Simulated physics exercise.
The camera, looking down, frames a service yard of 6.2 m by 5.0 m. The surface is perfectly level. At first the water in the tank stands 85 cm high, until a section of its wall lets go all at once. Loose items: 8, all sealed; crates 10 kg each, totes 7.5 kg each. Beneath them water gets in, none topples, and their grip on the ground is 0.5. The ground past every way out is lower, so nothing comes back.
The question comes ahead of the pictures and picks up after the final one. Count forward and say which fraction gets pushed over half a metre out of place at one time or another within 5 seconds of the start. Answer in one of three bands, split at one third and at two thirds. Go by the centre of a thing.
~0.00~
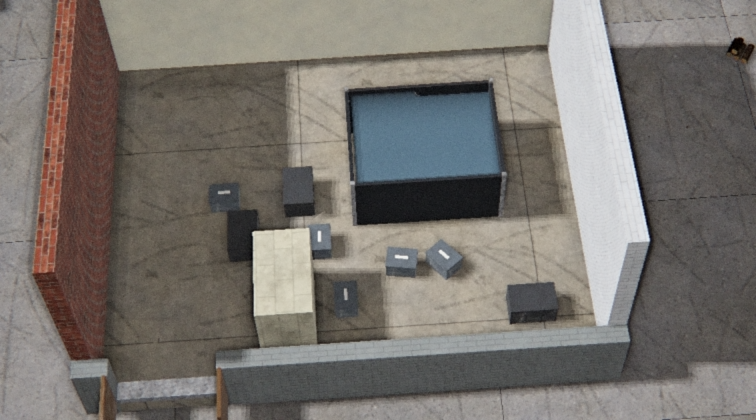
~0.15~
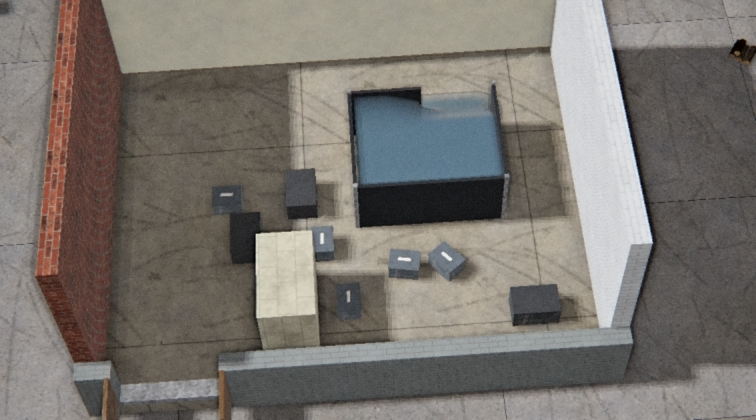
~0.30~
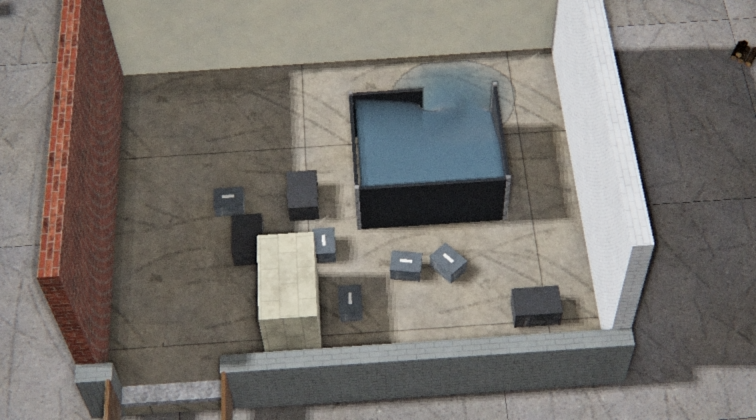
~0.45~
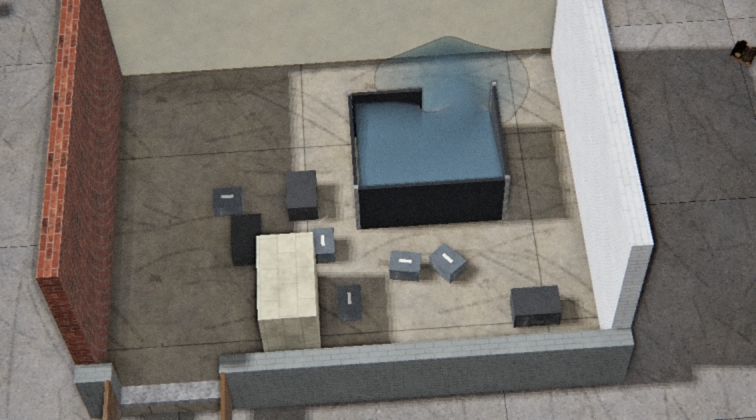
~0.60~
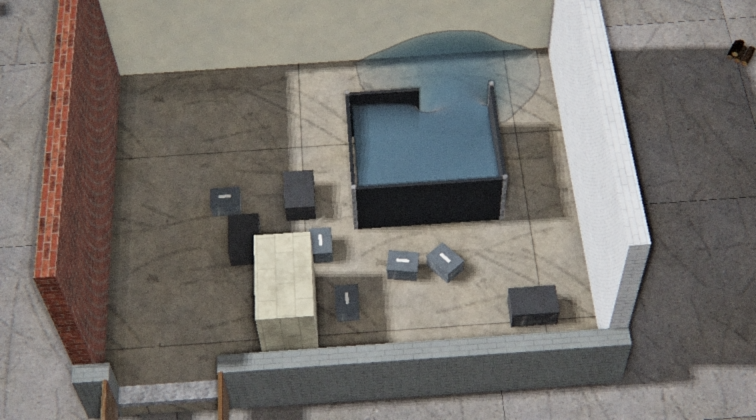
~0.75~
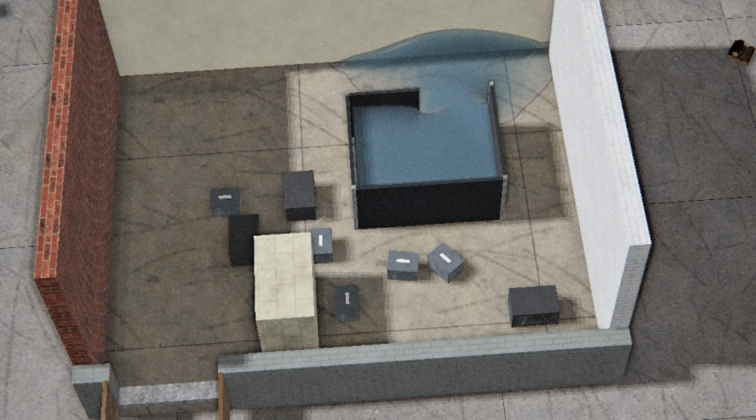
Under a third.
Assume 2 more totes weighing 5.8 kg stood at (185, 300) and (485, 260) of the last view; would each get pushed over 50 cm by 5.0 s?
Taking them in order: Below the mark and below the mark.
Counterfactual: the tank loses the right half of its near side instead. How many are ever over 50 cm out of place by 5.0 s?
So the tally would be 5.
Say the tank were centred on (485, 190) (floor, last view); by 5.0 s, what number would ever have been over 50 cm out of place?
Count: 3.
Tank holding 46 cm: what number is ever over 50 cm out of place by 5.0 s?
I count 1 of them in that case.
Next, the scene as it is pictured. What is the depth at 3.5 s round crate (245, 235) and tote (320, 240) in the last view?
Depths: Near 1 cm, then near 0 cm.
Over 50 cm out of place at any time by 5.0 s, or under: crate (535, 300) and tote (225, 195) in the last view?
First one exceeds it, second one stays inside it.
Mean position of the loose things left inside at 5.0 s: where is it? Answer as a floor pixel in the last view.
Near (324, 260).
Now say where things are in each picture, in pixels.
A crate at (533, 297) rests on the ground; a tote at (319, 237) rests on the ground; 2.8 m2 under water; 0 of 8 have shifted, in the first frame.
A crate at (536, 299) rests on the ground; a tote at (322, 239) rests on the ground; water covers 3.5 m2; 0 of 8 have shifted, in the second frame.
A crate at (537, 301), on the bottom; a tote at (324, 241) rests on the ground; 4.6 m2 under water; 0 of 8 have shifted, in the third frame.
A crate at (536, 300) rests on the ground; a tote at (323, 241) rests on the ground; 5.3 m2 under water; 0 of 8 have shifted, in the fourth frame.
A crate at (534, 300), on the bottom; a tote at (320, 241), on the bottom; water covers 5.6 m2; 0 of 8 have shifted, in the fifth frame.
A crate at (534, 300) rests on the ground; a tote at (321, 241), on the bottom; 5.9 m2 under water; 0 of 8 have shifted, in the sixth frame.
After 1.1 s 0 of 8 are over 50 cm from their spots; 0 afloat.
After 2.2 s 0 of 8 are over 50 cm from their spots; 0 afloat.
After 3.5 s 1 of 8 are over 50 cm from their spots; 1 afloat.
After 5.0 s 1 of 8 are over 50 cm from their spots, and 1 have been at some point; 2 afloat.
